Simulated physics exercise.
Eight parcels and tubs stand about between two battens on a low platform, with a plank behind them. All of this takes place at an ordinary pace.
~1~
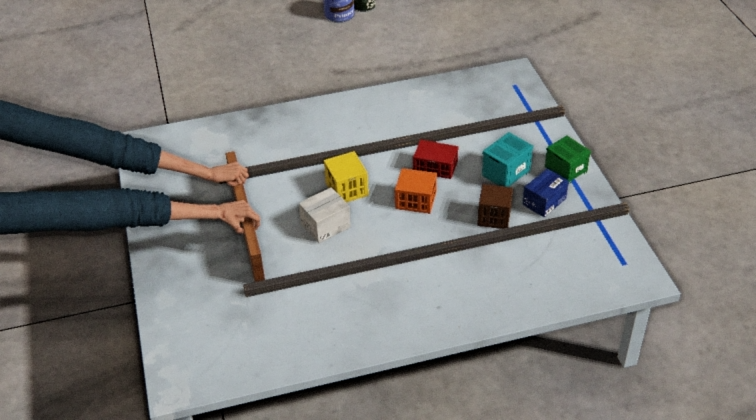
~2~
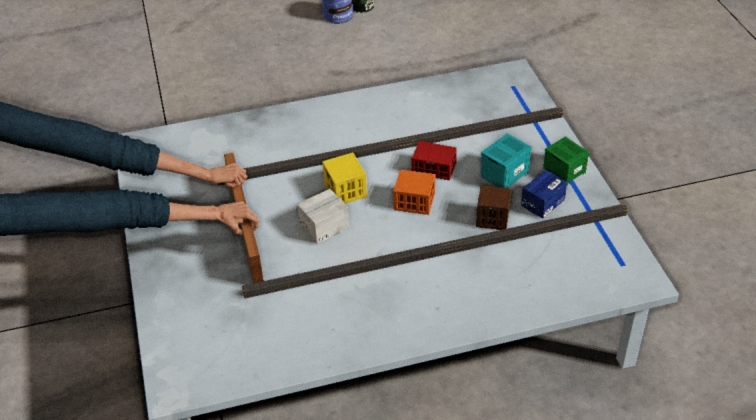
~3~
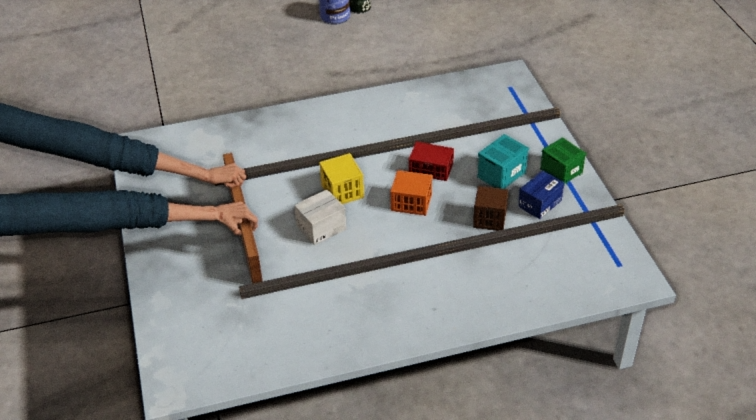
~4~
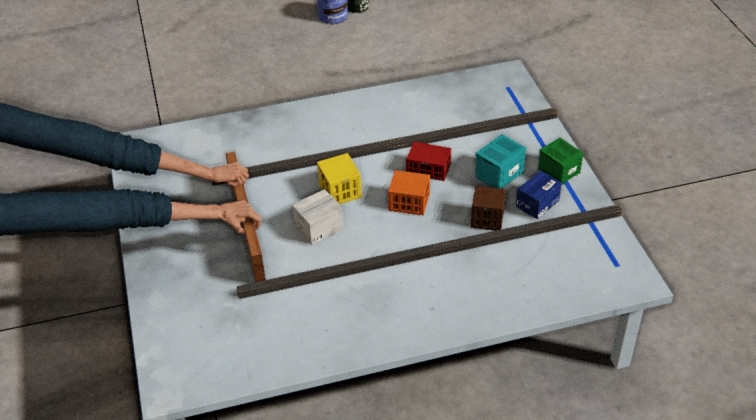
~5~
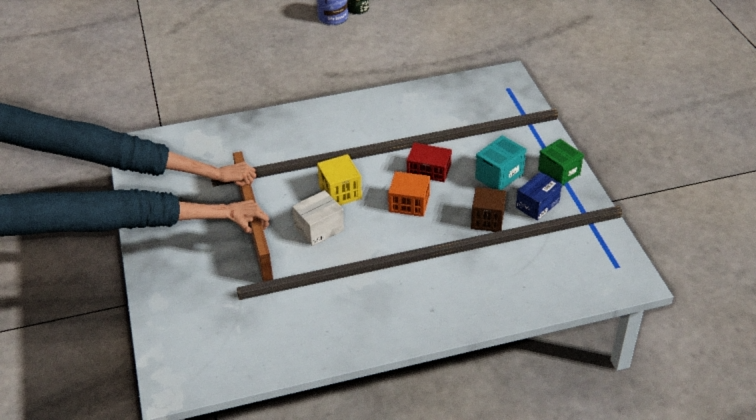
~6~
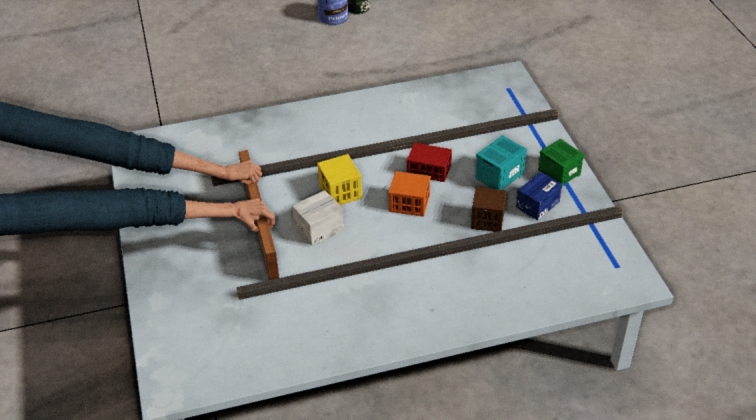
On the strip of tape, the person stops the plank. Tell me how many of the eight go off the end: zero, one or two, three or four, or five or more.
The ones that plunge will number five or more.
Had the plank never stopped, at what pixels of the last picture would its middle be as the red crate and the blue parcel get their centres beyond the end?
(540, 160) and (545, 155), more or less.
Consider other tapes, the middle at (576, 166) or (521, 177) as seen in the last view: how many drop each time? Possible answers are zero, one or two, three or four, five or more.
First place: 5 or more; second place: One to two.
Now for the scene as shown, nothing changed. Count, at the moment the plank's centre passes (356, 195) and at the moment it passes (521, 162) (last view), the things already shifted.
Counts: 3 and 8.
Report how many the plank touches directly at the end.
Counting them up gives 3.
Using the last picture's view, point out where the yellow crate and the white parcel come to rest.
Final spots - yellow crate (562, 137), white parcel (585, 170).
Early on, none off yet; green tote at rest near (561, 163); blue parcel at rest near (539, 196); turquoise tote at rest near (501, 165).
A while later, none off yet; green tote at rest near (561, 163); blue parcel at rest near (539, 196); turquoise tote travelled a little near (514, 159).
Further along, none off yet; green tote travelled about its own width near (587, 157); blue parcel travelled about its own width near (568, 195); turquoise tote travelled well along near (565, 134).
Finally, the number that fall off is five or more; lost, orange crate, red crate, turquoise tote, blue parcel and green tote.
